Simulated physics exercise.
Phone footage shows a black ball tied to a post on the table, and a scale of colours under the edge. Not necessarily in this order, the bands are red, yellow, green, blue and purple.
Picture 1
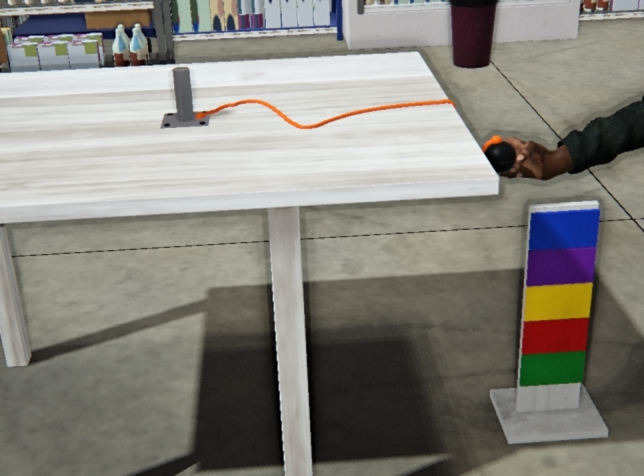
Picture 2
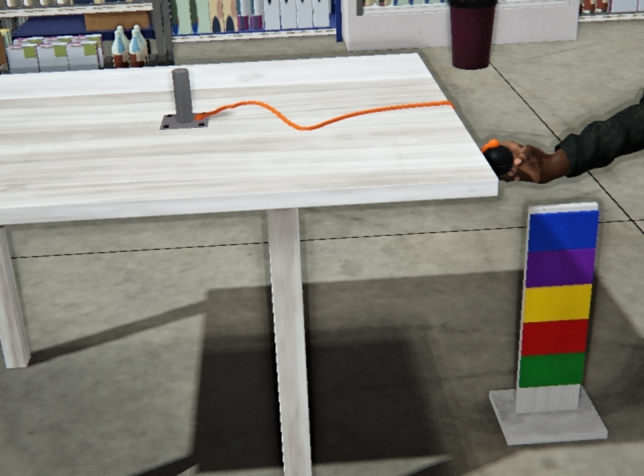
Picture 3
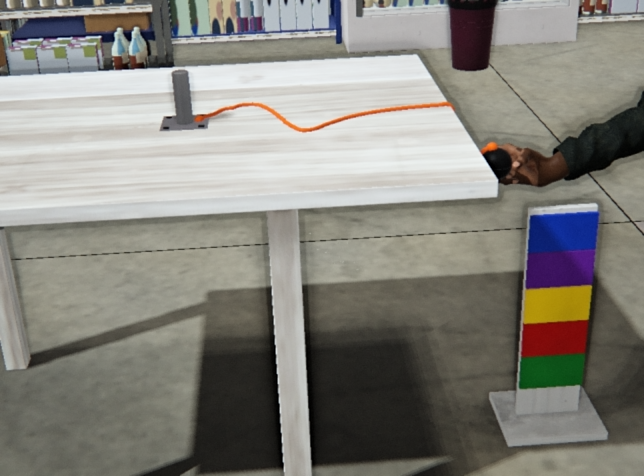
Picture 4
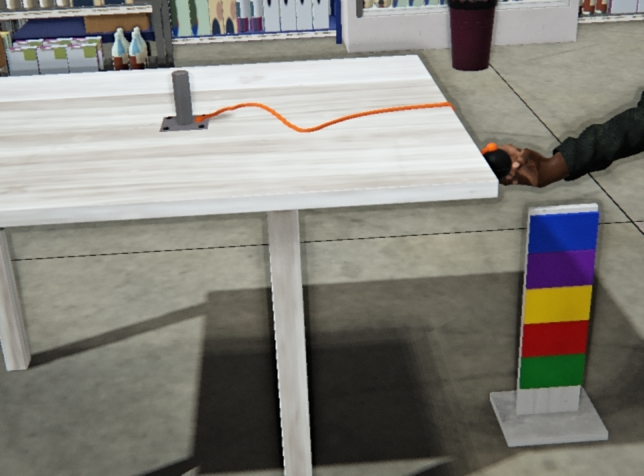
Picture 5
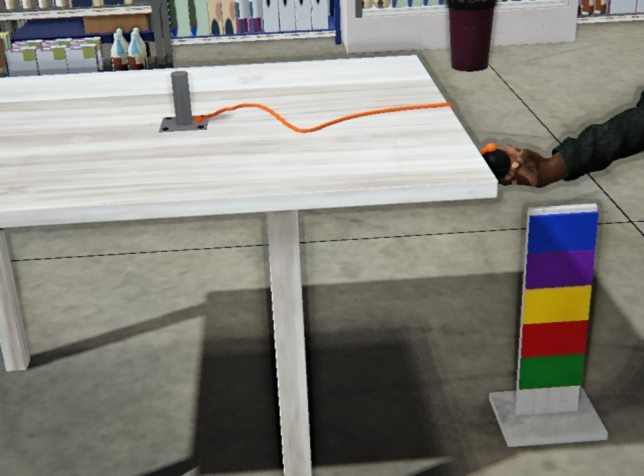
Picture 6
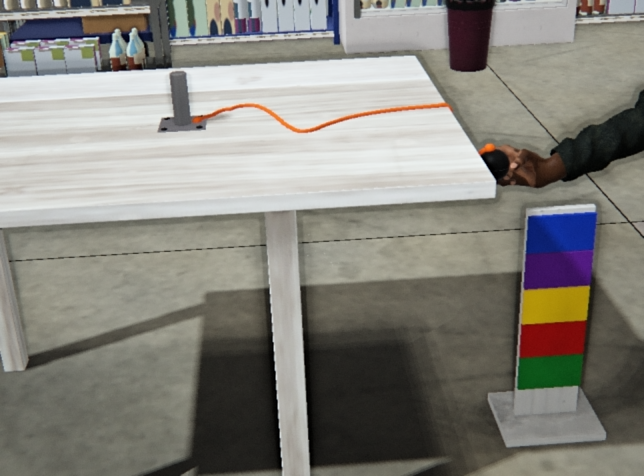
In a shop-like room, a hand at the right holds a black ball beside the edge of a white table, an orange cord trailing to a grey post, above an upright scale of coloured bands; almost nothing moves.
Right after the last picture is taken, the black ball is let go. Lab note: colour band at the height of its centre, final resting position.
Centre at rest: Yellow band.
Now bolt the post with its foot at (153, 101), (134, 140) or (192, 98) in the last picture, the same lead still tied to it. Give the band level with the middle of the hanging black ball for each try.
Purple; purple; yellow.
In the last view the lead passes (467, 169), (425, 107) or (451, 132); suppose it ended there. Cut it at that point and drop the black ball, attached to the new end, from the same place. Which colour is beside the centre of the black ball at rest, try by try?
First try: Purple; second try: Higher than all five; third try: Blue.
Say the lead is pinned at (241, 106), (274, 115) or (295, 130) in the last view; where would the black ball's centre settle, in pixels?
Try 1: (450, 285); try 2: (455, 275); try 3: (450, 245).
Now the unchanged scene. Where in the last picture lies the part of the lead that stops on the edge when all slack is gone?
Near pixel (358, 116).
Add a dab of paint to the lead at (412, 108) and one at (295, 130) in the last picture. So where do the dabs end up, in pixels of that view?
First: (451, 168). Second: (372, 114).
Soon after, ball near (422, 304); level with yellow.
After that, ball near (463, 309); level with yellow.
In the end, ball near (448, 310); level with yellow. Its centre hangs level with the yellow band.
